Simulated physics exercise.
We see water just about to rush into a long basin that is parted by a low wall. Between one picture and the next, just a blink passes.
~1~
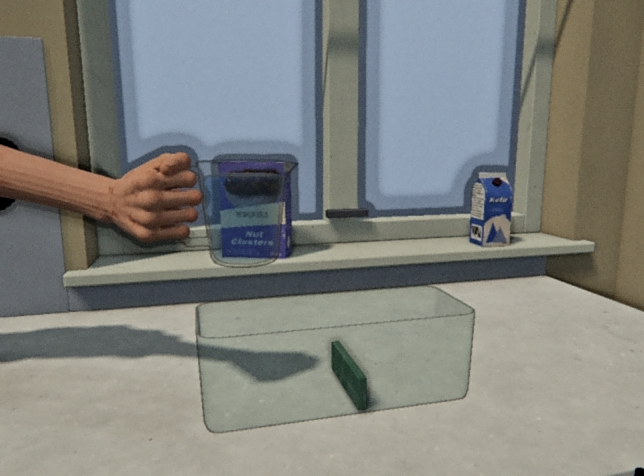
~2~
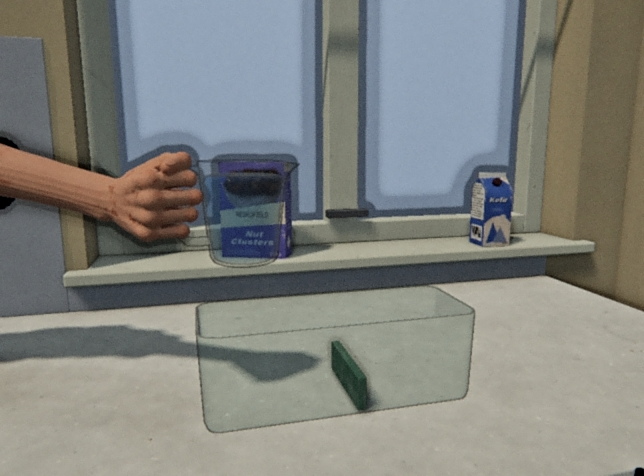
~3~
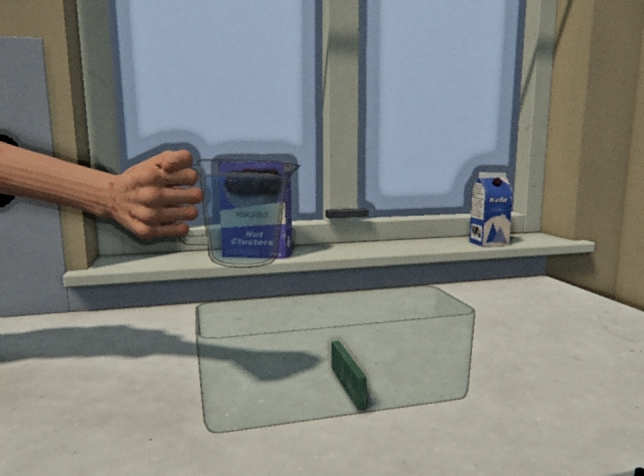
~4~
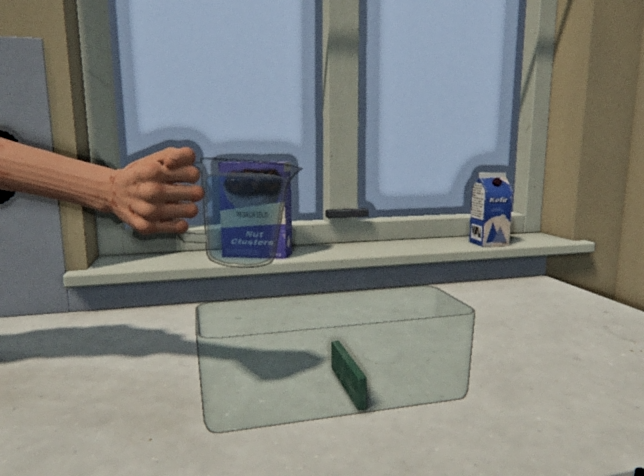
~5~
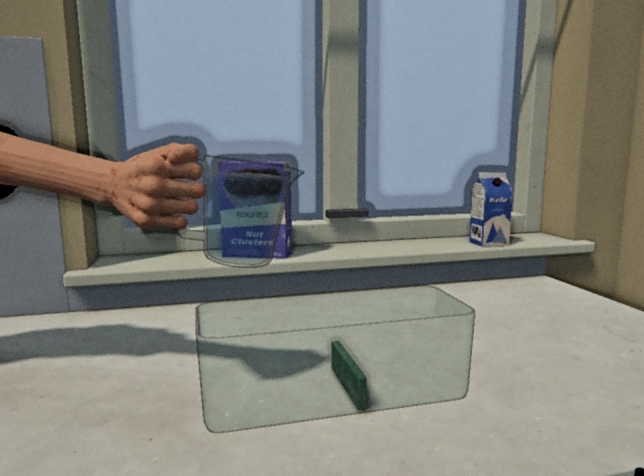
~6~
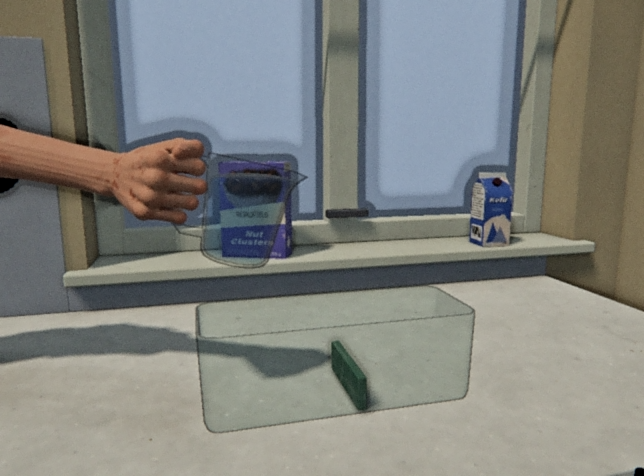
A bare arm reaches in from the left, its fist beside a clear beaker, above a pale counter before a window, seen from the front and slightly above. Behind the beaker a blue box stands on the sill, a blue and white carton sits at right, and a clear basin with a low green wall rests below. The beaker tilts slightly rightward with the hand, while the camera stays still.
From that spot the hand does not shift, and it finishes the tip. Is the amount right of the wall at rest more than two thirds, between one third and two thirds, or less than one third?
It is between one third and two thirds.
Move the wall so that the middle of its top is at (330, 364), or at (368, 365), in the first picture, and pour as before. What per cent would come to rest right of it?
Roughly 80 % and then 15 %.
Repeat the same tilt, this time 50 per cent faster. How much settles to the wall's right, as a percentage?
It comes to some 35 per cent.
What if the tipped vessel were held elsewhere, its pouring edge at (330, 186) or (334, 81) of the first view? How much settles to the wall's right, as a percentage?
First try: About 90 %; second try: About 90 %.
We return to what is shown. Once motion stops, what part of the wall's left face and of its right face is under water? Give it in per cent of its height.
Left 30 %, right 40 %.
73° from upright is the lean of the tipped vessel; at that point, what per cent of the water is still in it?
Close to 75 parts in a hundred remain.
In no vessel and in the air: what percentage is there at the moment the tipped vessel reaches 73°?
About 20 per cent.
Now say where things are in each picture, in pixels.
Tilt 0°; pouring edge (299, 162); surface from (201, 177) to (284, 176); the long basin's rim runs from (197, 322) to (454, 299); the wall's top is at (348, 359), in the first frame.
Tilt 1°; pouring edge (299, 163); surface from (201, 177) to (284, 176), in the second frame.
Tilt 2°; pouring edge (300, 164); surface from (202, 176) to (284, 177), in the third frame.
Tilt 5°; pouring edge (302, 167); surface from (204, 176) to (286, 178), in the fourth frame.
Tilt 9°; pouring edge (305, 171); surface from (206, 177) to (289, 178), in the fifth frame.
Tilt 13°; pouring edge (308, 176); surface from (208, 178) to (293, 179), in the sixth frame.
A moment on, the tilt is 73° and 73 per cent is still to pour, 0 is left of the wall and 7 right of it.
Next, the tilt is 105° and 18 per cent is still to pour, 20 is left of the wall and 45 right of it.
Then the tilt is 108° and 0 per cent is still to pour, 46 is left of the wall and 51 right of it.
Later the tilt is 108° and 0 per cent is still to pour, 47 is left of the wall and 52 right of it.
In the end 47 per cent lies left of the wall, 52 right of it and 1 outside.
